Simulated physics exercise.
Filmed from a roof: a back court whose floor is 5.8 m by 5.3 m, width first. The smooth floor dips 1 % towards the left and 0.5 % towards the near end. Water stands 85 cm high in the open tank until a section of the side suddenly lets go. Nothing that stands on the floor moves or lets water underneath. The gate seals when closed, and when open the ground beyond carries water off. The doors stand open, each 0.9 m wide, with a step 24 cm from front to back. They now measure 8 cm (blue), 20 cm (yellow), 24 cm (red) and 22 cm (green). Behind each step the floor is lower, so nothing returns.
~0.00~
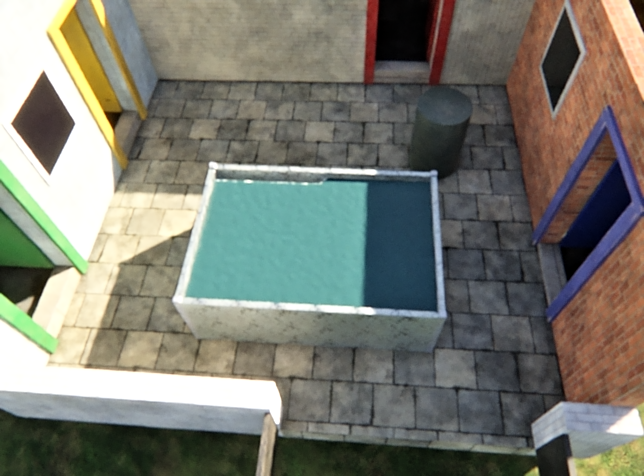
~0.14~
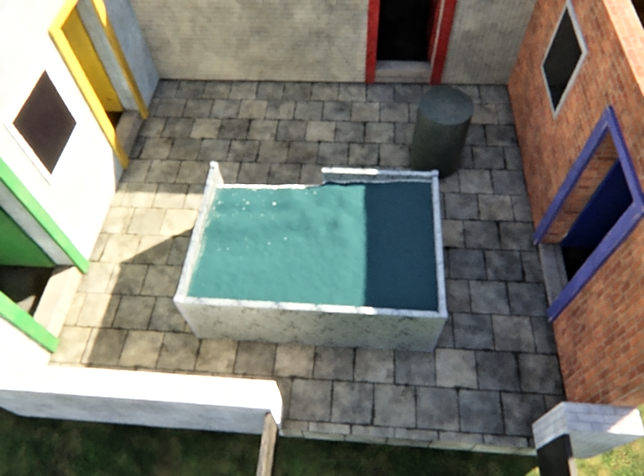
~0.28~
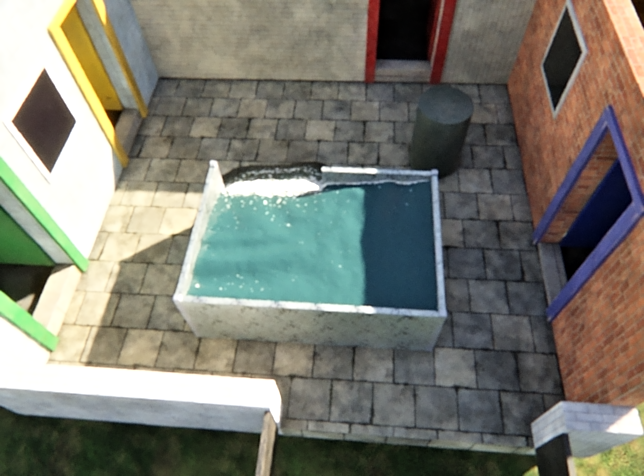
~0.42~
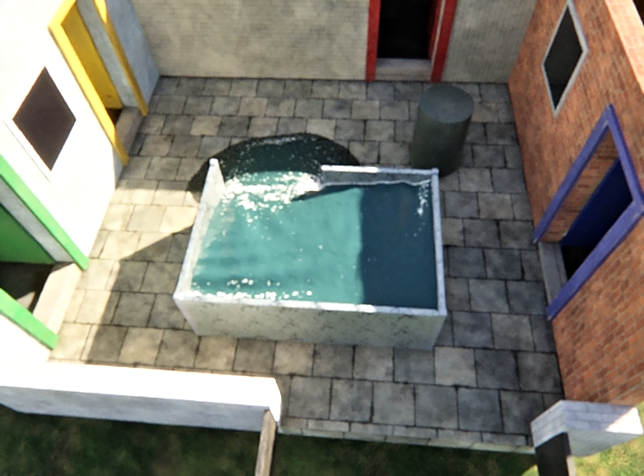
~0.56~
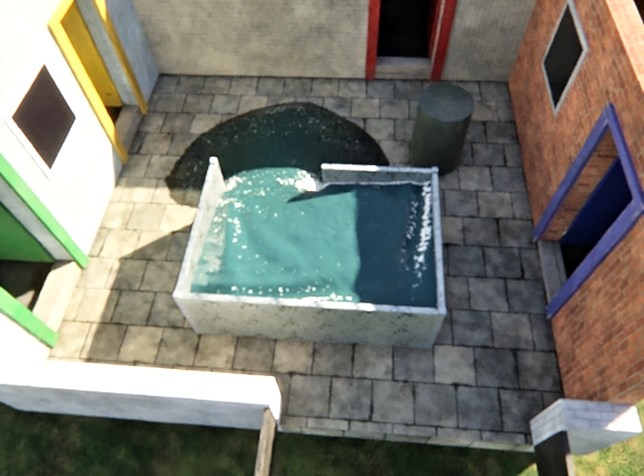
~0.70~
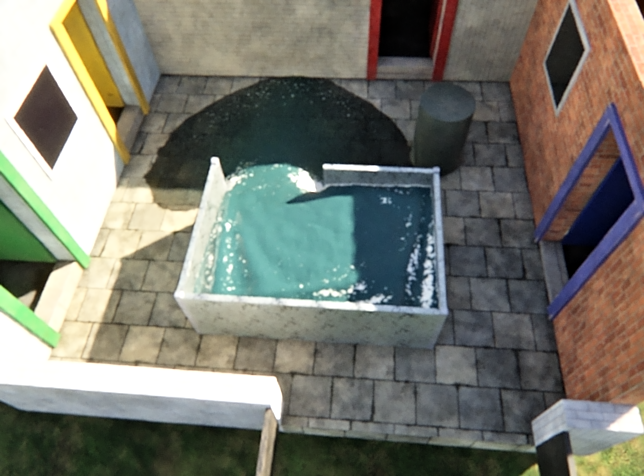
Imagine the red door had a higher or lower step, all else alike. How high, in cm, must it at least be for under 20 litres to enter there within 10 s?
At least 15 cm or so.
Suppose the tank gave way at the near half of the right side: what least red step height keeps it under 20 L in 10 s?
About 7.5 cm.
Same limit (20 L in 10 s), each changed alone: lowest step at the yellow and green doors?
About 24 cm at yellow and 15 cm at green.
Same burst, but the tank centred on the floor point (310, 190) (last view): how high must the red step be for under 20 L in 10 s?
Then roughly 10.0 cm.
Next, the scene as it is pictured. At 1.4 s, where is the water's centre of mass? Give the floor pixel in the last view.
At about (300, 209).
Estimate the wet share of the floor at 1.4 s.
Near 40 per cent is wet.
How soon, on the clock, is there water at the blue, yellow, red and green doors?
Arrival: Blue 3.2 s, yellow 1.0 s, red 1.0 s, green 3.4 s.
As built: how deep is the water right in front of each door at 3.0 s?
Depths in cm: Blue 0, yellow 25, red 17, green 0.
After 1.4 s water covers 40 % of the floor, deepest (46 cm) near (161, 77); 19 cm at the red door, 0 litres in over its 24 cm step.
After 3.0 s water covers 55 % of the floor, deepest (38 cm) near (285, 86); 17 cm at the red door, 0 litres in over its 24 cm step.
After 10.0 s water covers 100 % of the floor, deepest (18 cm) near (40, 383); 9 cm at the red door, 0 litres in over its 24 cm step.
At the red door as built, the water arrived by 1.1 s and peaked near 21 cm at 1.8 s.
Run again over the same 10 s with other heights there, 45 litres in over 12.5 cm, 11 litres over 16.5 cm. The limit of 20 litres is kept from about 15 cm up.
